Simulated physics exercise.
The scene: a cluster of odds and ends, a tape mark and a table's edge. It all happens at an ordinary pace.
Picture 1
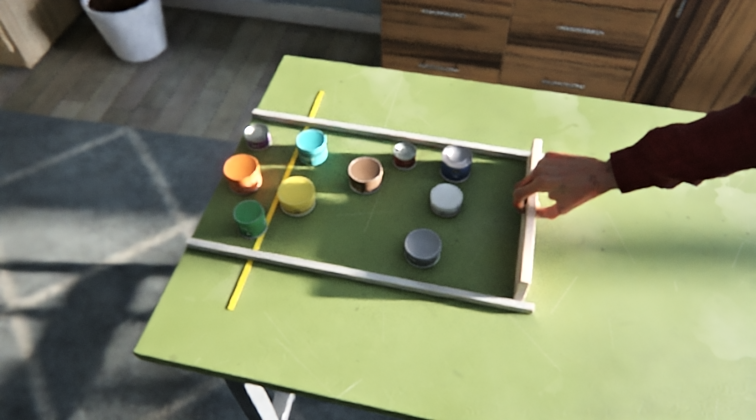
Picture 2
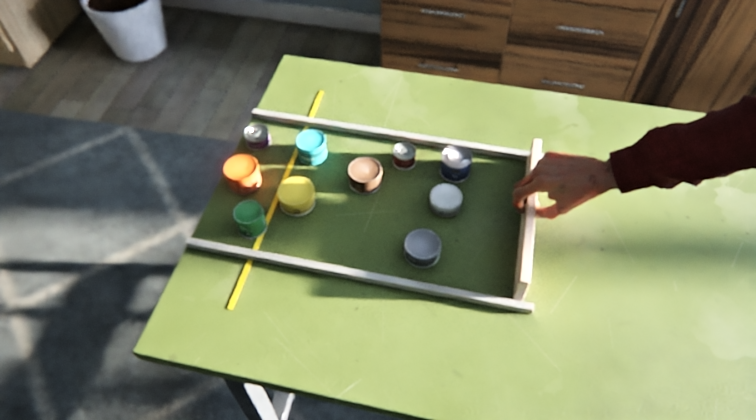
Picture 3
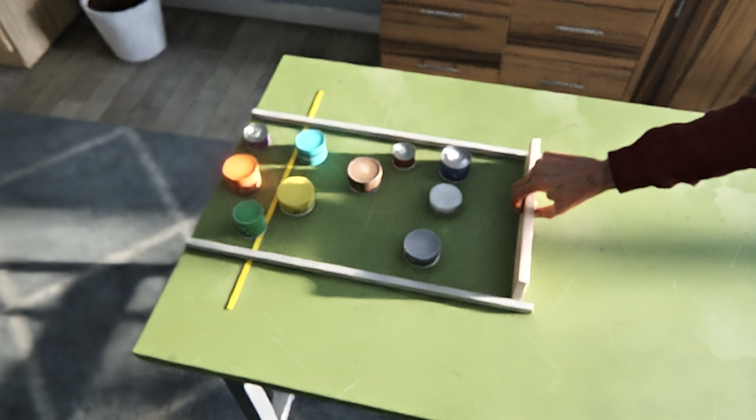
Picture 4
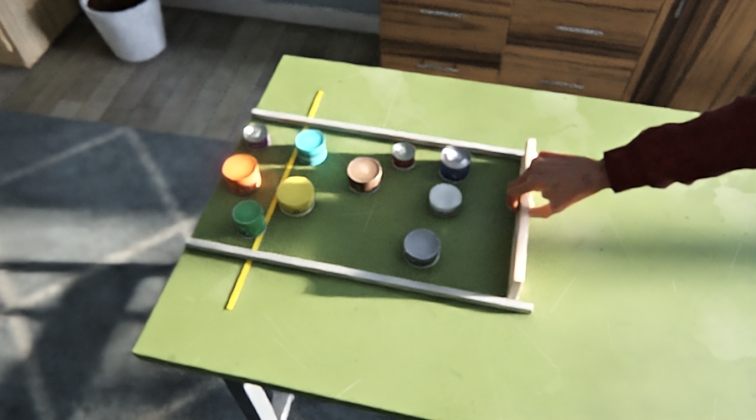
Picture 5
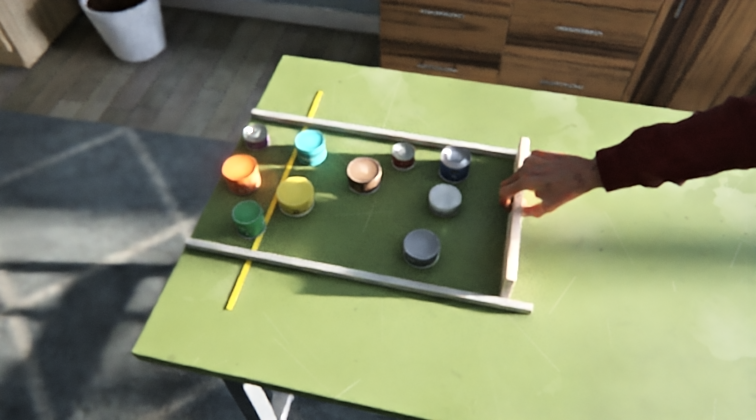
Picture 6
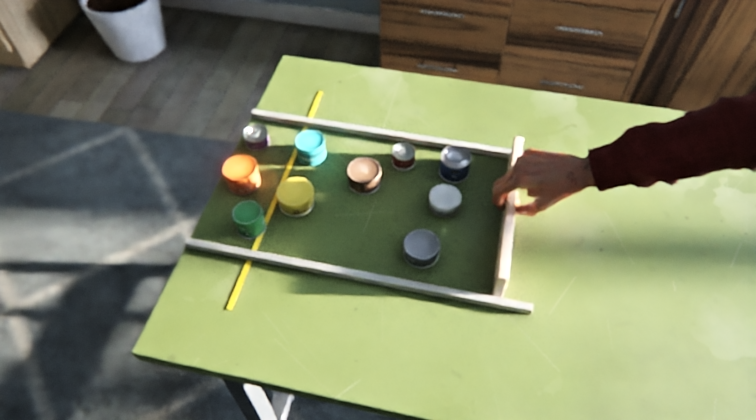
A hand slides a pale board slightly left along two rails toward small colourful pots.
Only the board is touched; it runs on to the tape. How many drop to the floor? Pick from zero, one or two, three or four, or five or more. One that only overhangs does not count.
Here the number that fall off is one or two.
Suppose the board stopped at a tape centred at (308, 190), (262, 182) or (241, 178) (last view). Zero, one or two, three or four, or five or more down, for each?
The falls would be none at all; three to four; at least five.
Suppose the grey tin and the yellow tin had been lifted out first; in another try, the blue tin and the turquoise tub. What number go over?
First 1, then 0.
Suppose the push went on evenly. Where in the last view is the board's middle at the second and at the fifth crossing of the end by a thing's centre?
First at (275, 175), next at (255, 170).
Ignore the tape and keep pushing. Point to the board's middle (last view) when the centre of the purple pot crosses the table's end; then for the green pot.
For the purple pot at (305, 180), for the green pot at (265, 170).
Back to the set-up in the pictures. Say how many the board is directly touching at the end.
3 of them.
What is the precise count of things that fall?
Exactly 1.
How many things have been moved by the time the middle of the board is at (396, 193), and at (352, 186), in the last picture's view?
5 and 6.
Soon after, none off yet; purple pot at rest near (257, 137); orange pot at rest near (242, 175); green pot at rest near (250, 220).
At rest, the number that fall off is one or two; fallen, purple pot.
